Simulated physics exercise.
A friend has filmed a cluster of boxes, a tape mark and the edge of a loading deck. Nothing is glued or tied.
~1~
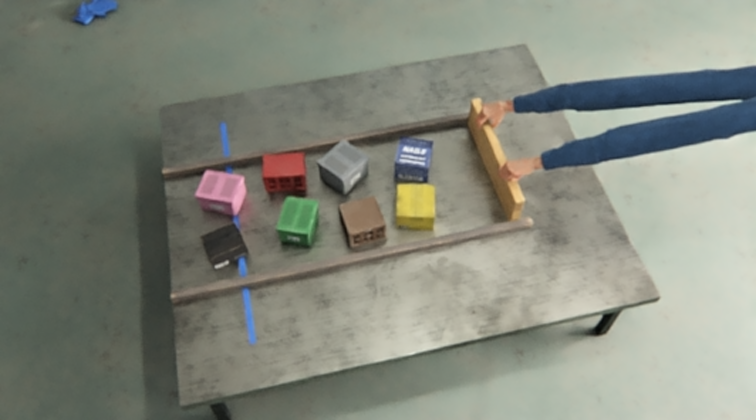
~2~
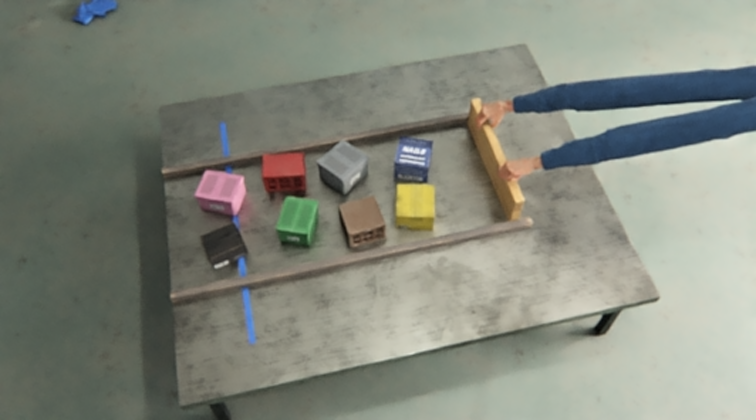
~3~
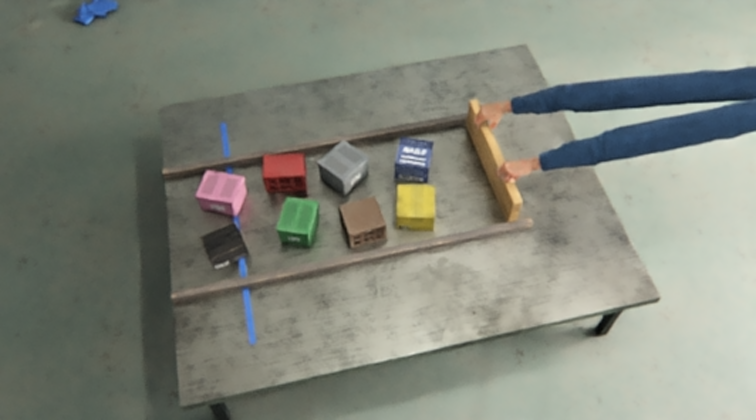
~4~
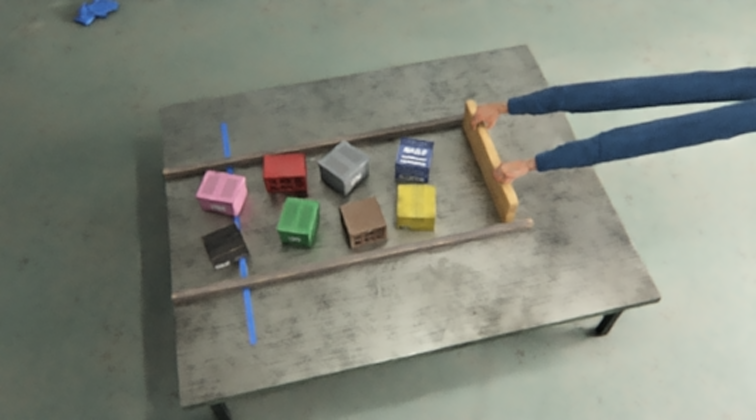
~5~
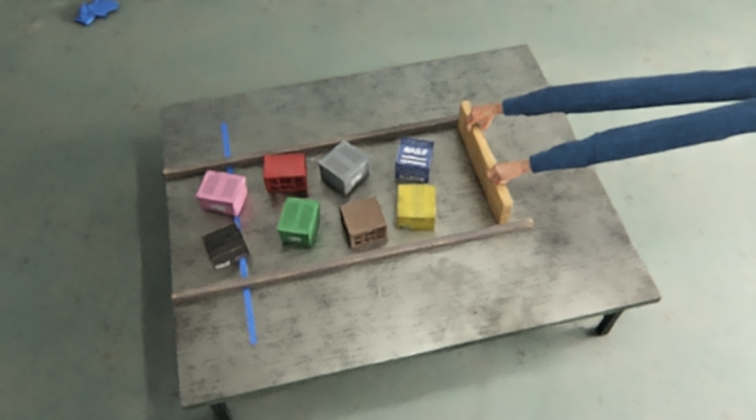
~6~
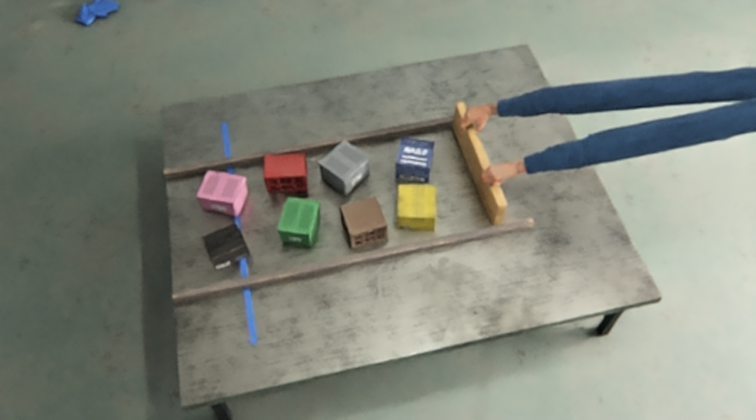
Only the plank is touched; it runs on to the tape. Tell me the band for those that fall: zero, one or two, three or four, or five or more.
Outcome: The number that fall off is three or four.
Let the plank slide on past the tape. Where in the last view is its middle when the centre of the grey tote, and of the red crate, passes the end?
For the grey tote at (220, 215), for the red crate at (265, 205).
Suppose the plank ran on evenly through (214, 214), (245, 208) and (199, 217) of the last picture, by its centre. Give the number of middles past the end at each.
Past the end: 6, 4 and 6.
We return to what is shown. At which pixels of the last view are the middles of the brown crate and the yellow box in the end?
About (182, 257), and the other about (221, 250).
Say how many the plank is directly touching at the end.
In contact: 2.
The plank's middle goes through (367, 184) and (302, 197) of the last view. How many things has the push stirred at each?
The counts are 7 and 8.
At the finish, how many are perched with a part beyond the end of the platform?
Overhanging: 2.
Early on, none off yet; black parcel at rest near (226, 246); pink tote at rest near (223, 194); red crate at rest near (286, 173).
A while later, none off yet; black parcel travelled about its own width near (199, 248); pink tote travelled about its own width near (187, 203); red crate travelled well along near (221, 172).
Finally, the number that fall off is three or four; lost, green tote, red crate, pink tote and black parcel.
